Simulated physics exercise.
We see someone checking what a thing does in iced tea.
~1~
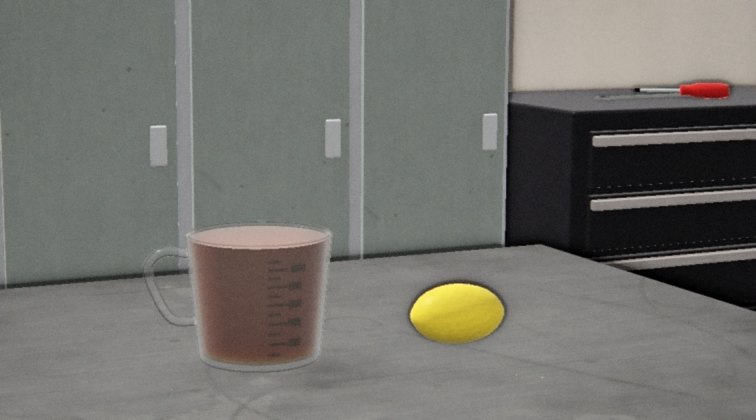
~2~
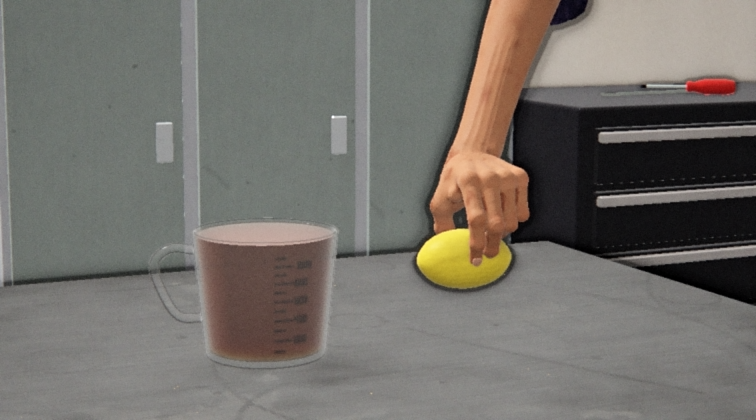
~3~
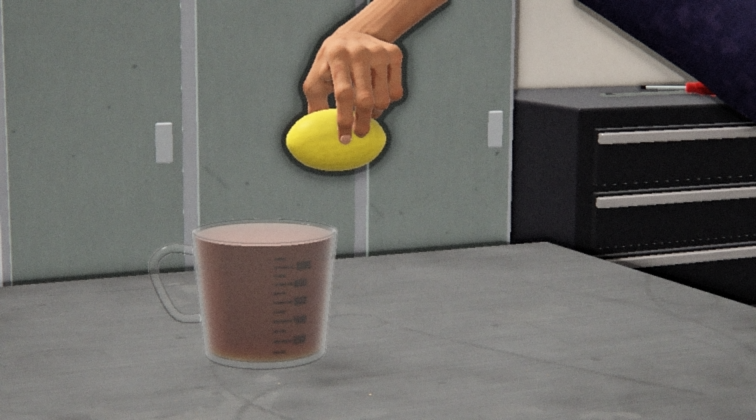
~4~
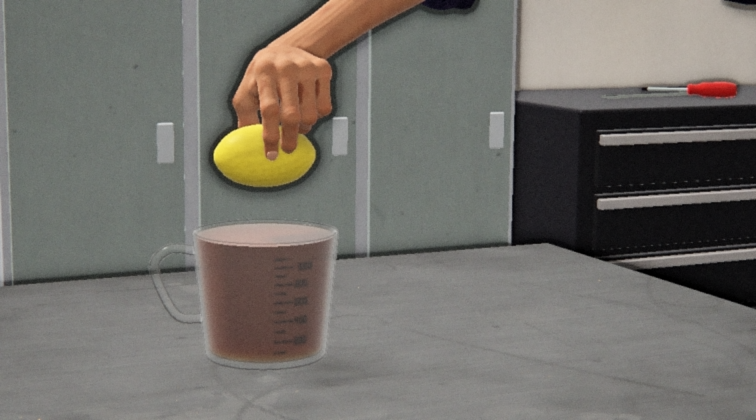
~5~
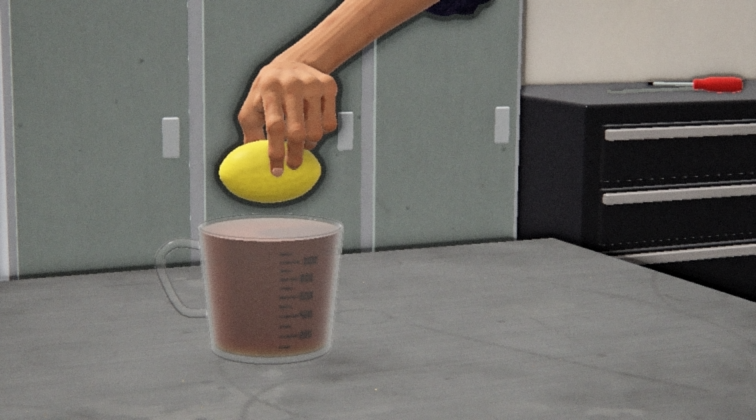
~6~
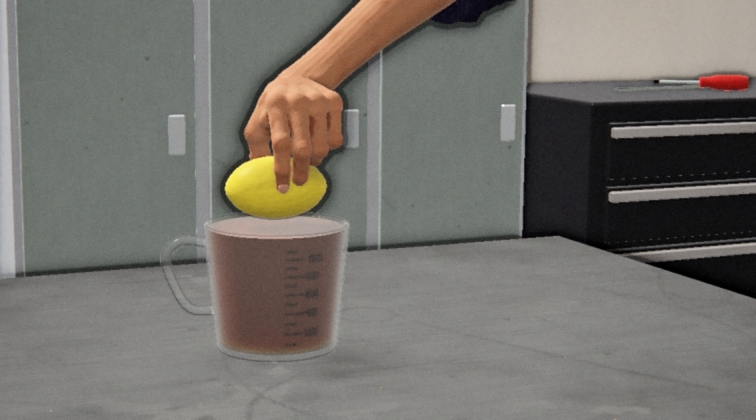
A hand picked up a yellow lemon from the gray tabletop, carried it left over a nearly full measuring jug of brownish liquid, and lowered it until it was just above the surface.
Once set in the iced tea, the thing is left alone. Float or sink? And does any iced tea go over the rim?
One by one: Thing: It's going to keep from going down; measuring jug: It's going to slop over the edge.
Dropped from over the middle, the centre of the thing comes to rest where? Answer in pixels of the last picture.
(277, 242), more or less.
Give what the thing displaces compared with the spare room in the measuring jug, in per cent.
I'd call it some 280 in a hundred.
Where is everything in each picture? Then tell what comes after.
The lemon lies on the top at (457, 313); measuring jug (259, 292) nearly full, in the first picture.
A hand picks up the lemon at (464, 259); measuring jug nearly full, surface at (265, 234), in the second picture.
The lemon is carried over at (337, 140); measuring jug (265, 289) nearly full, in the third picture.
The lemon is above the measuring jug at (265, 155); measuring jug nearly full, surface at (265, 235), in the fourth picture.
The lemon comes down at (271, 171); measuring jug (271, 284) nearly full, in the fifth picture.
The lemon is just over the surface at (276, 187); measuring jug nearly full, surface at (276, 227), in the sixth picture.
Shortly, the lemon enters the iced tea; the measuring jug is full to the brim; the top is wet.
Then, the lemon comes up again; the measuring jug is full to the brim; the top is wet.
At the finish, the lemon bobs at the top; the measuring jug is full to the brim; the top is wet.
